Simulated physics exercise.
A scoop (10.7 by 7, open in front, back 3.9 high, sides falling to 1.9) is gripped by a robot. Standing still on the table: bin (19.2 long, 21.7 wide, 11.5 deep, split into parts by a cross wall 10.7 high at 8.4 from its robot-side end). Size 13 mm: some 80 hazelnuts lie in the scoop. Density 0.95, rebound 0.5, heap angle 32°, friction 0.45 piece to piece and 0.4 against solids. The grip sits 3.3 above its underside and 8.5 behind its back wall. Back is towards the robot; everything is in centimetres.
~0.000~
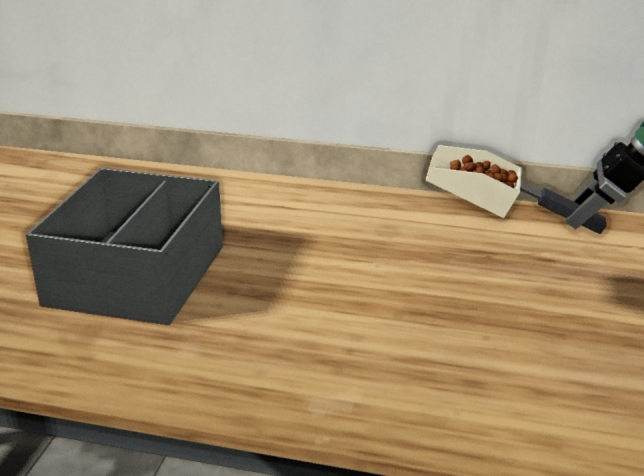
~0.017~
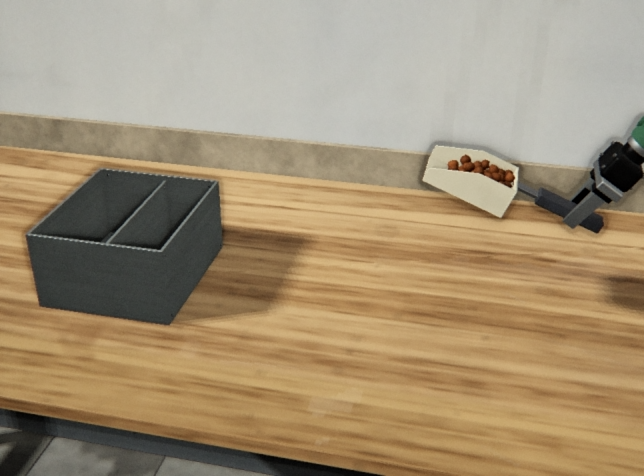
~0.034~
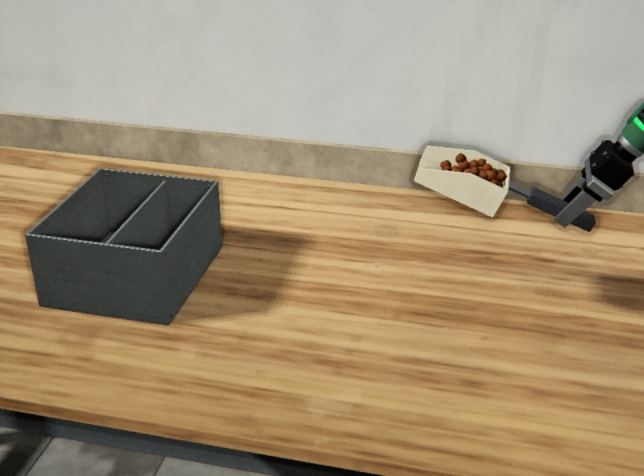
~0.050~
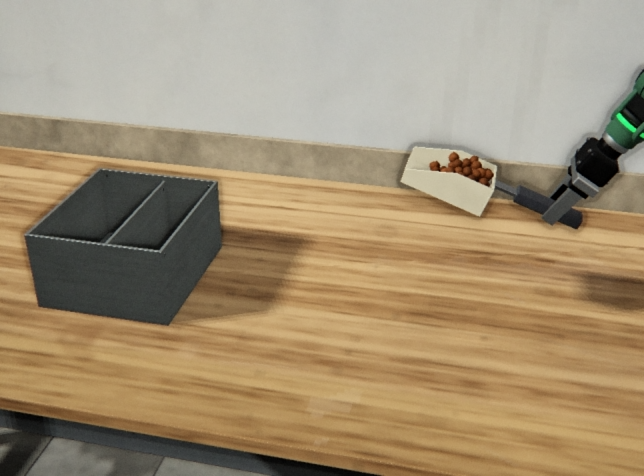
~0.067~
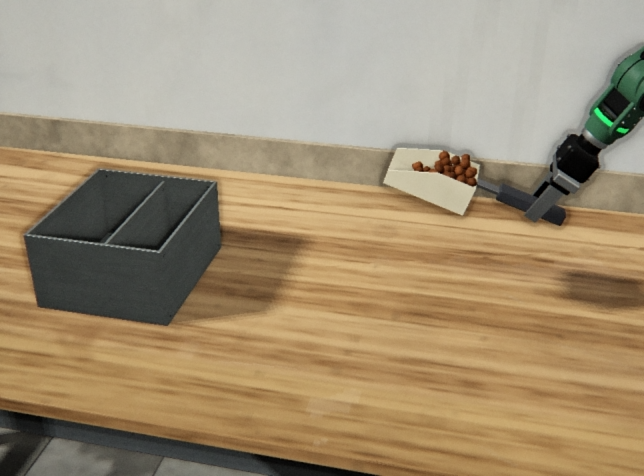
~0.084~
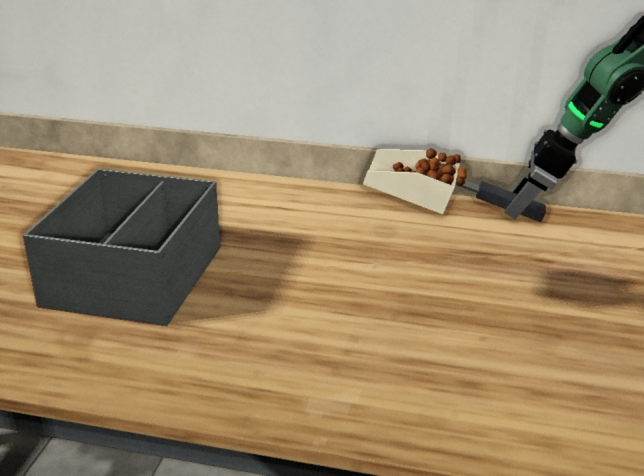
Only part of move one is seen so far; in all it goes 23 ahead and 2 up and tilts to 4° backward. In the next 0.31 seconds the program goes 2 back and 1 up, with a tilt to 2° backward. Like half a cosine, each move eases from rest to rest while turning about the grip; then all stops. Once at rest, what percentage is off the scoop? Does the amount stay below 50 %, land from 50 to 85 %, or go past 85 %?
It goes past 85 %.
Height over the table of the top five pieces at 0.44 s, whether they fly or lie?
Estimate above table: About 20 centimetres.
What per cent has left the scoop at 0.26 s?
I'd say some 55 percent.
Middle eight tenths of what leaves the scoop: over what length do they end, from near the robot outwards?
Around 22 cm long.
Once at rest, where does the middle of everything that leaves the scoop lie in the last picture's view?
Approximately (184, 280) in pixels.
After 0.26 s, tilted 4° backward, highest piece 22 above the table; 36 on the scoop, 40 in flight or on a rim.
After 0.44 s, tilted 2° backward, highest piece 20 above the table; 31 in the robot-side part, 8 in the far-side part, 2 on the scoop, 35 in flight or on a rim.
After 0.73 s, tilted 2° backward, highest piece 20 above the table; 33 on the table or floor, 31 in the robot-side part, 8 in the far-side part, 2 on the scoop, 2 in flight or on a rim.
After 1.78 s, tilted 2° backward, highest piece 20 above the table; 35 on the table or floor, 31 in the robot-side part, 8 in the far-side part, 2 on the scoop.
At rest, 35 on the table or floor, 31 in the robot-side part, 8 in the far-side part, 2 on the scoop. That is 97 % off the scoop.
